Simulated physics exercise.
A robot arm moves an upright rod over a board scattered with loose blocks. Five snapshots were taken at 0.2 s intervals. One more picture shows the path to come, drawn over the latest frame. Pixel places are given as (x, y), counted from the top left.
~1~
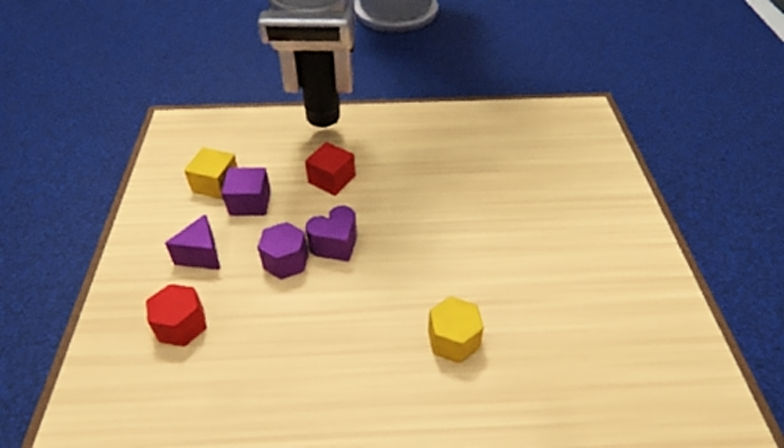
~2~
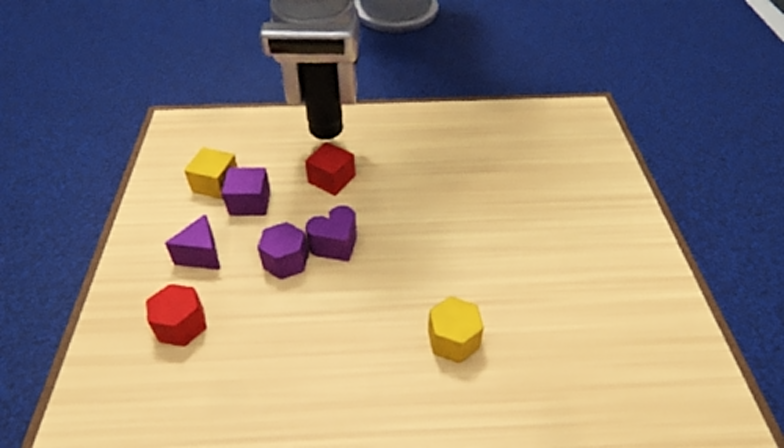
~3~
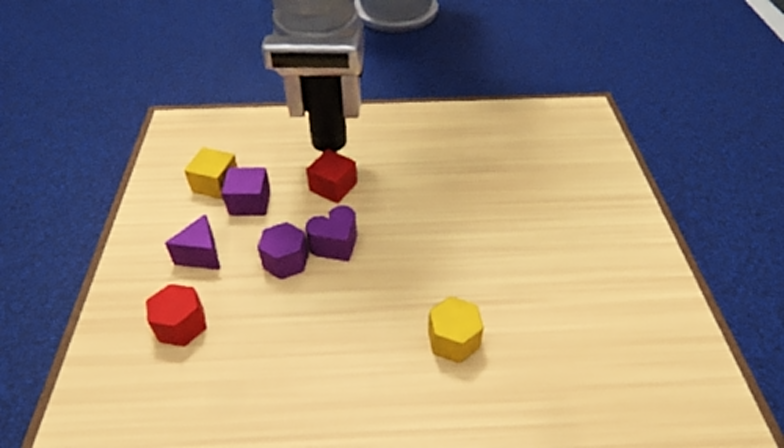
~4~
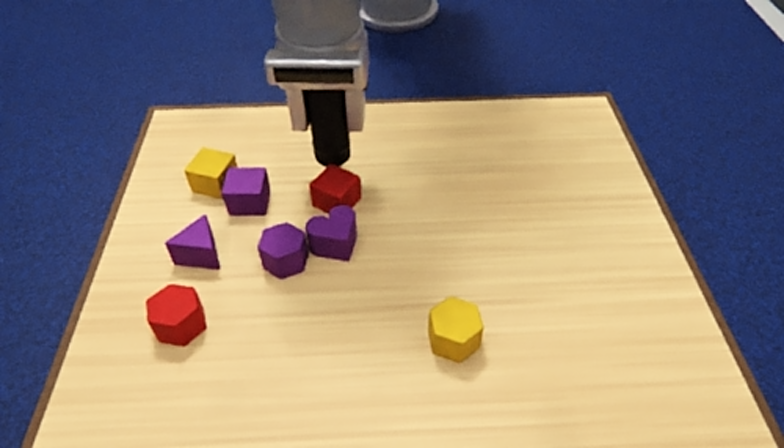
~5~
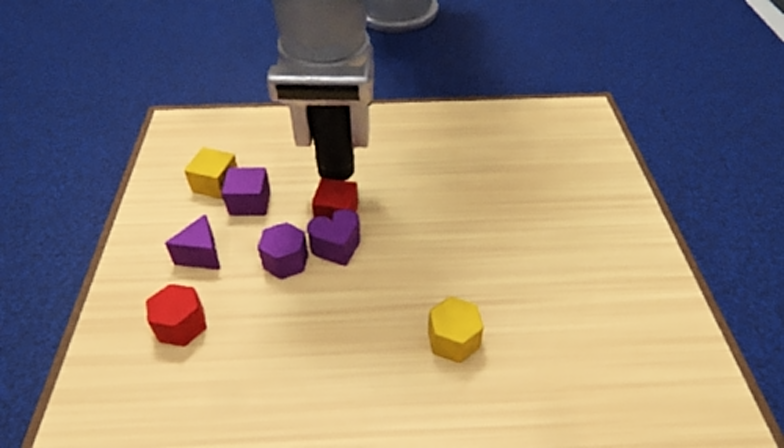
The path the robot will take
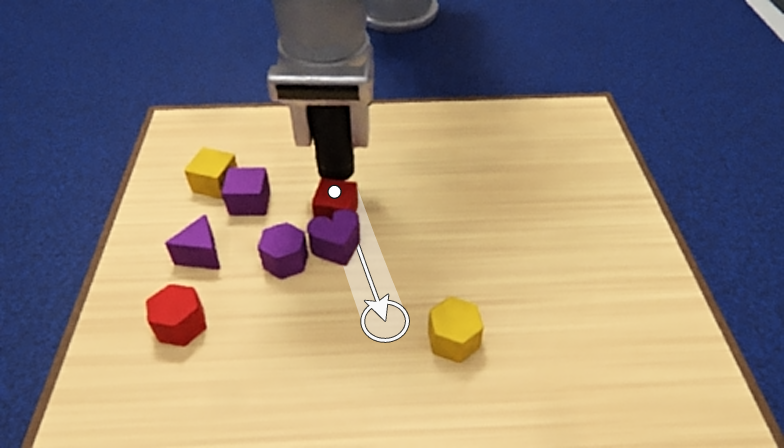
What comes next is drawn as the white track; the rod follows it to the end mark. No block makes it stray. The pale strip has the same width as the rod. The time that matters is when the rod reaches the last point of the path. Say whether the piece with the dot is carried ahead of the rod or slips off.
It is no longer ahead.
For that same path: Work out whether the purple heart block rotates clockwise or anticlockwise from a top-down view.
The block turns clockwise.
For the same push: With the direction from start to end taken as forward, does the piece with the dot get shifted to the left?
My answer is no.
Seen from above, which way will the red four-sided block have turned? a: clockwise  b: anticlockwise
That would be a.
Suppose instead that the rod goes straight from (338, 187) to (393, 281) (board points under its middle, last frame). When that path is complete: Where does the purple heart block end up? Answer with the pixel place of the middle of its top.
So, by the moment the path ends, you'll find the top centre of the purple heart block at (316, 296).
The drawn path runs straight from (338, 187) to (385, 321); the dot is on the red four-sided block.
The first path, step by step. One third of the way, rod at (350, 211); purple heart block at (331, 266), turned 30° clockwise; red four-sided block at (341, 234).
Two thirds of the way, rod at (366, 256); purple heart block at (317, 311), turned 60° clockwise; red four-sided block at (347, 283), turned 25° clockwise.
At the end, rod at (385, 306); purple hexagon not moved; purple heart block at (300, 337), turned 85° clockwise; red four-sided block at (344, 320), turned 55° clockwise; yellow hexagon not moved.
